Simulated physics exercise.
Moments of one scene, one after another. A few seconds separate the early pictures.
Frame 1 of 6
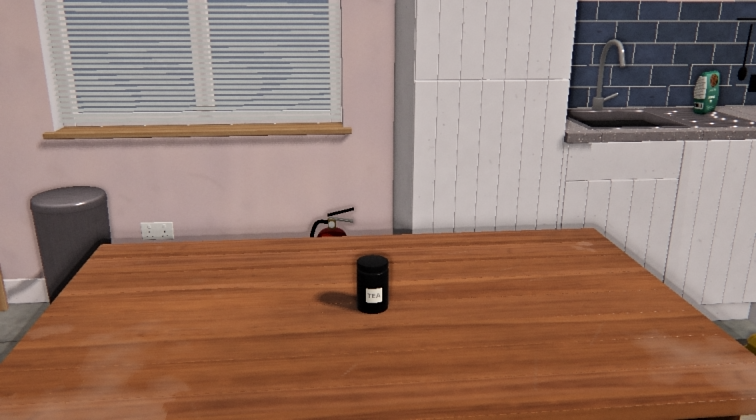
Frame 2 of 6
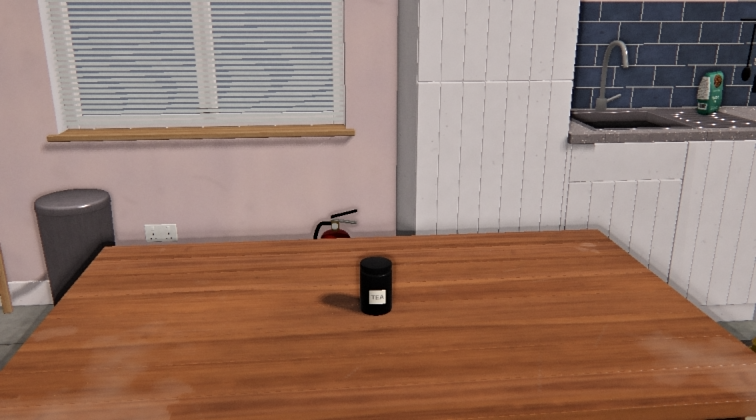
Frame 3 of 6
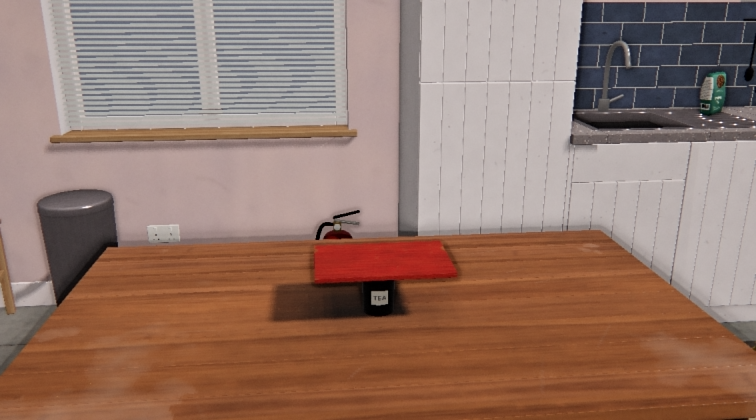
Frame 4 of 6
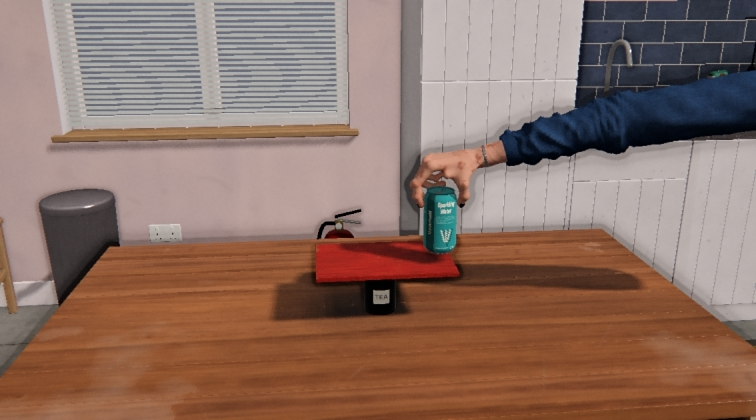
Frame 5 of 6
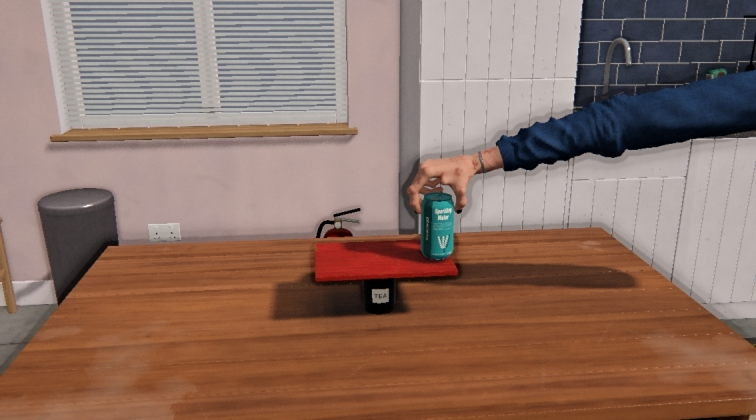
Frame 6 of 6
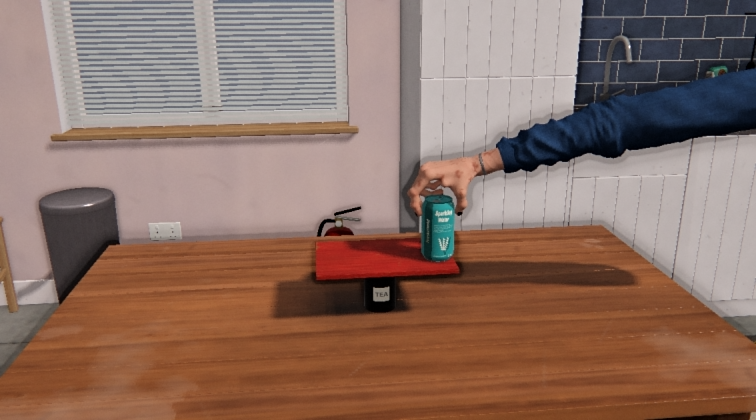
The clip shows a small black tea canister on a wooden kitchen table, then a red board resting across its top, before a blue-sleeved arm reaches in from the right and lowers a turquoise can onto the board's right side.
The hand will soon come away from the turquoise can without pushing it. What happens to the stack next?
Honestly, the whole thing doesn't stay intact in the end.
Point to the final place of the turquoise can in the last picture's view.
Around (475, 294).
Then, 0.40 s on from there, turquoise can now fallen; red board turned 33° from how it was put.
Then, 0.50 s on from there, red board turned 56° from how it was put.
In the end, fallen, turquoise can; toppled in the stack, red board; black jar unmoved. At the end, from the last picture's camera, turquoise can near (475, 294). The stack comes apart.
